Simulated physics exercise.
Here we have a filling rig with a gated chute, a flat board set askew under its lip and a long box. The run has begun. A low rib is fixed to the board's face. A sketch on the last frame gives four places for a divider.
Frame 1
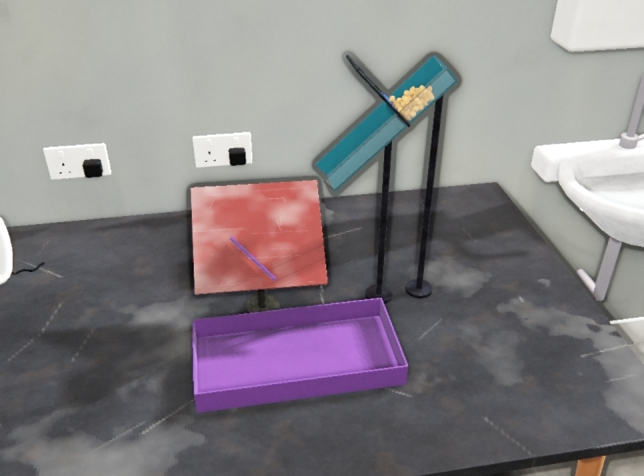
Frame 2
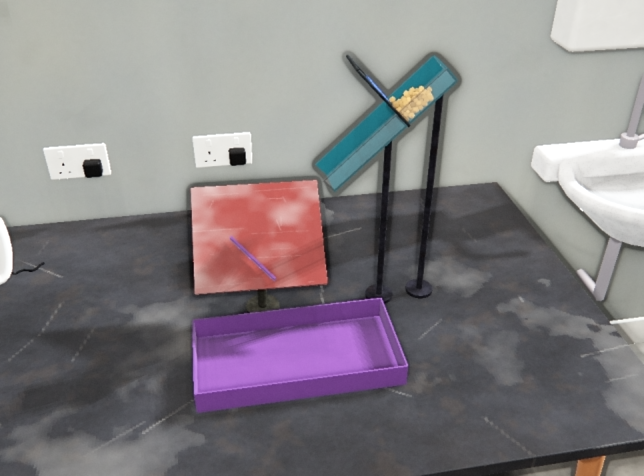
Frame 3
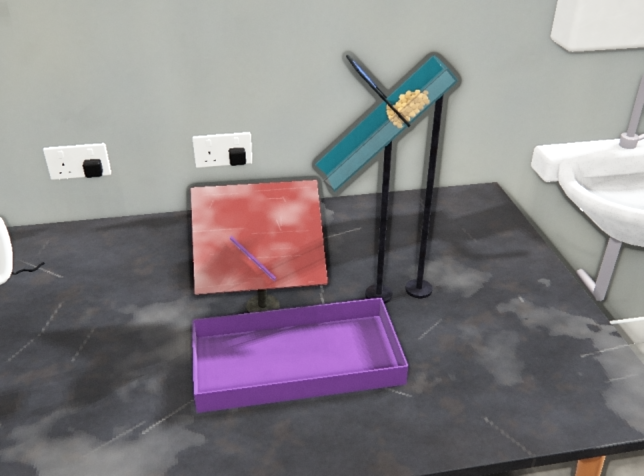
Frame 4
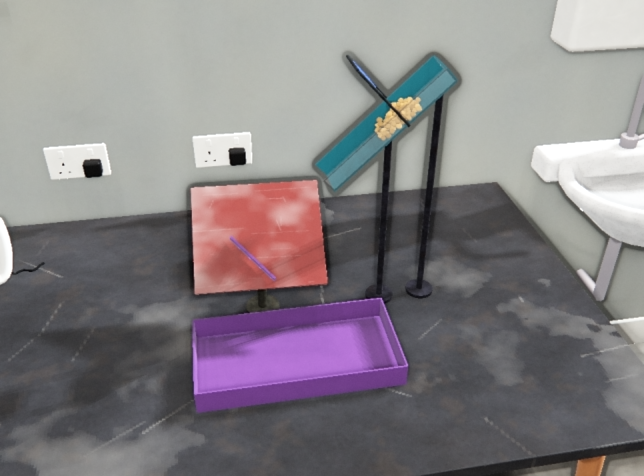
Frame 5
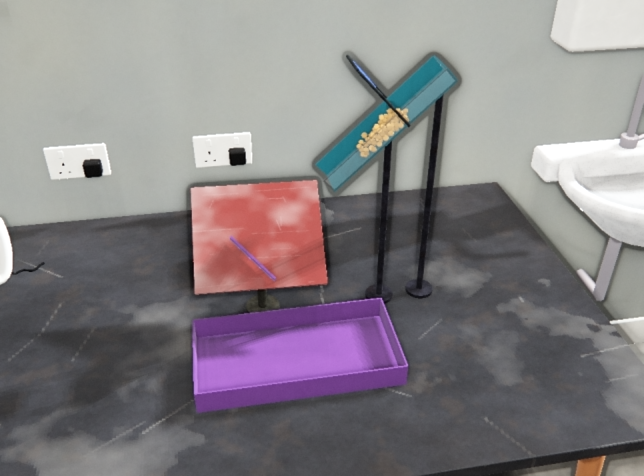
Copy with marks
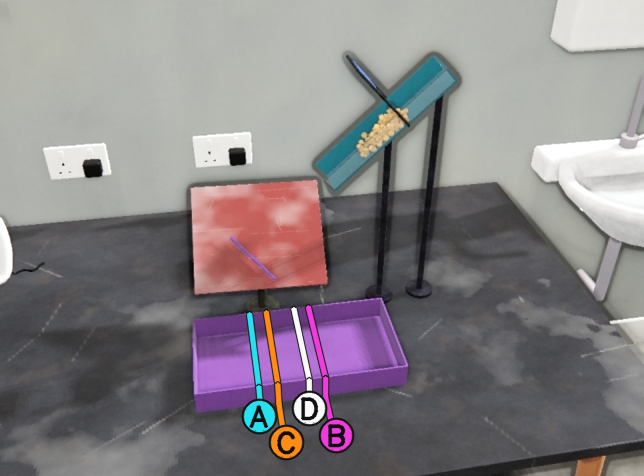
A clump of dried chickpeas slid down a sloping teal chute, slipping under its dark gate and spreading out a little, while the tilted red board and empty purple box below stayed still.
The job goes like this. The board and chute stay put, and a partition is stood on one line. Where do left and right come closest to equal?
D is best.
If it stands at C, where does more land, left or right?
The right side.
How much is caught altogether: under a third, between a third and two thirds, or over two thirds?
About that: Over two thirds.
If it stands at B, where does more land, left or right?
The left side.
On the marked copy, line A crosses the front rim at (258, 386); line B crosses the front rim at (325, 377); line C crosses the front rim at (277, 383); line D crosses the front rim at (309, 379).
With A, of what is caught, a small part on the left of the divider, nearly all on the right.
With B, of what is caught, nearly all on the left of the divider, a stray few on the right.
With C, of what is caught, a small part on the left of the divider, most on the right.
With D, of what is caught, about two thirds on the left of the divider, about a third on the right.
